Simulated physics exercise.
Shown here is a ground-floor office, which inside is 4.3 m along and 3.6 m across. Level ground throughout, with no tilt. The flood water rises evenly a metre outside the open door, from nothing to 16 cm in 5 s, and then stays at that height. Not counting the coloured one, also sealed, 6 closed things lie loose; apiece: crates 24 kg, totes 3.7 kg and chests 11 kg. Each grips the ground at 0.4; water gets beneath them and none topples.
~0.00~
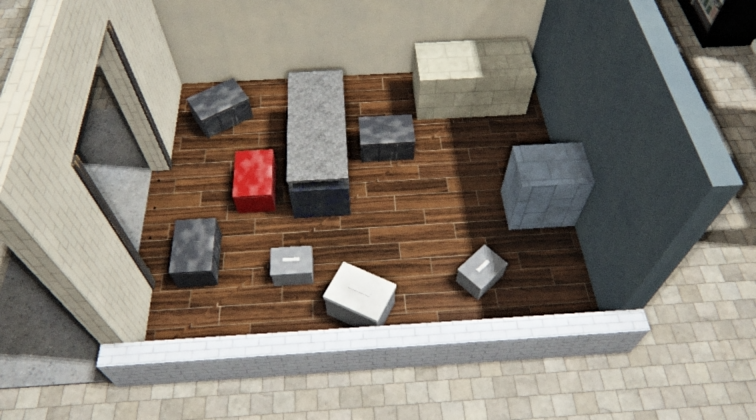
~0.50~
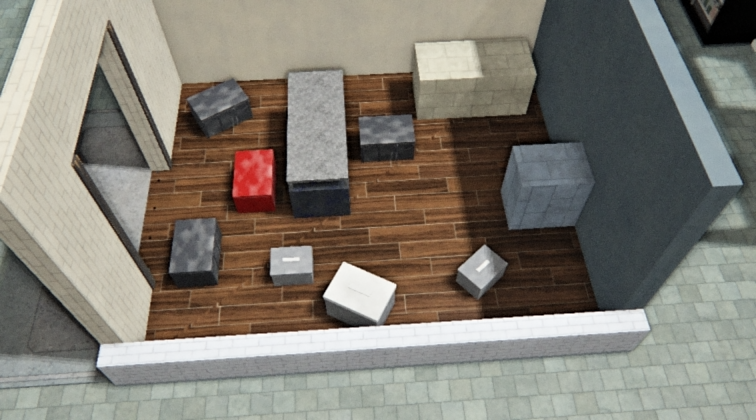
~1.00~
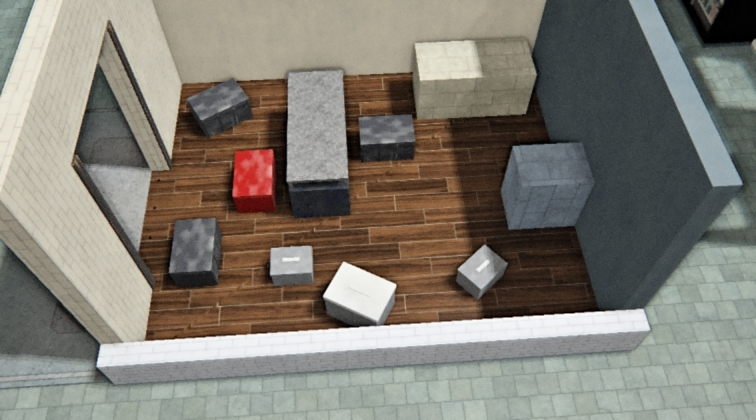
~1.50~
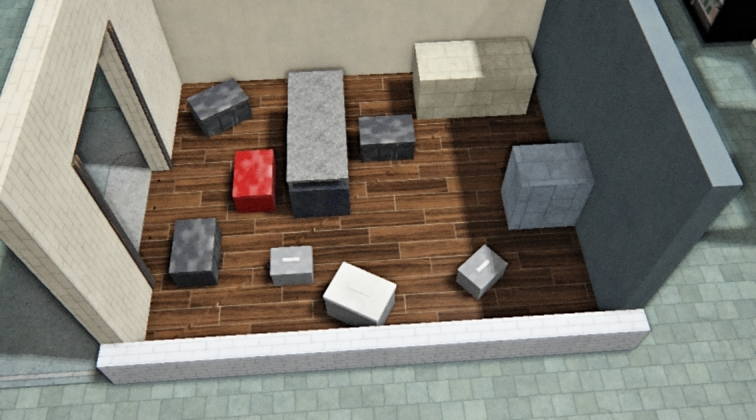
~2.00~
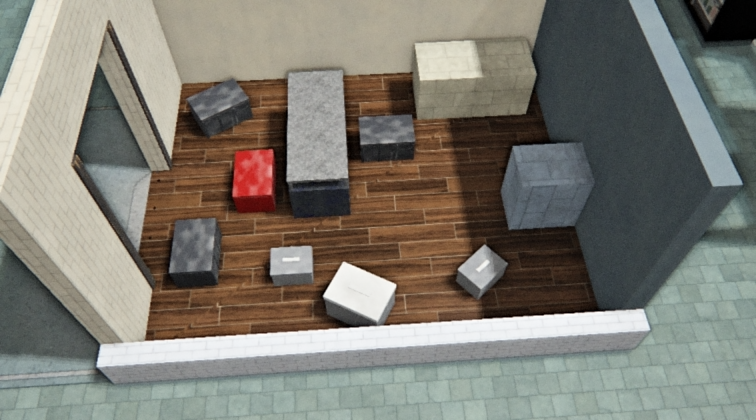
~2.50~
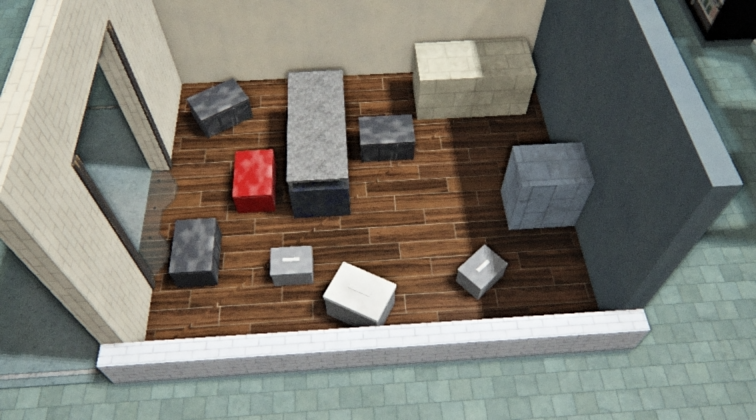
Office room with a red crate and other boxes staying still as water covers paving outside, then edges through the left doorway.
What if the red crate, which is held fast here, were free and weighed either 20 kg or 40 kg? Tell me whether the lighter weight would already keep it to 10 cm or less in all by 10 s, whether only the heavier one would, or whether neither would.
Odds are only the heavier choice passes.
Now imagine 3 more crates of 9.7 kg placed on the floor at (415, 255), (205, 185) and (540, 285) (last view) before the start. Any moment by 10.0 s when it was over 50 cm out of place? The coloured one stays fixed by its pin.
In turn: Beyond it, beyond it, within it.
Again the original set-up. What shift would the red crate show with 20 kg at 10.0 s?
20 cm.
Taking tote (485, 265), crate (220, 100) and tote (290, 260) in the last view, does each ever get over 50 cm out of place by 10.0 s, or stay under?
Respectively: Exceeded, not exceeded, exceeded.
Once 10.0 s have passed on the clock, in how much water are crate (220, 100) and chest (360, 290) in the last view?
First roughly 10 cm, second roughly 5 cm.
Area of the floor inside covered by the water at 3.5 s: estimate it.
My estimate is roughly 1.0 m2.
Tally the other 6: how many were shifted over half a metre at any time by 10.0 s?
By my count, 4.
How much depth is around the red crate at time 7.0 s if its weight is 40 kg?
Around 8 cm.
After 3.5 s the red crate would be 0 cm from its start with 20 kg and 0 cm from its start with 40 kg; 1 cm of water round it then.
After 4.5 s the red crate would be 1 cm from its start with 20 kg and 0 cm from its start with 40 kg; 4 cm of water round it then.
After 7.0 s the red crate would be 16 cm from its start with 20 kg and 0 cm from its start with 40 kg; 8 cm of water round it then.
After 10.0 s the red crate would be 25 cm from its start with 20 kg and 0 cm from its start with 40 kg; 10 cm of water round it then.
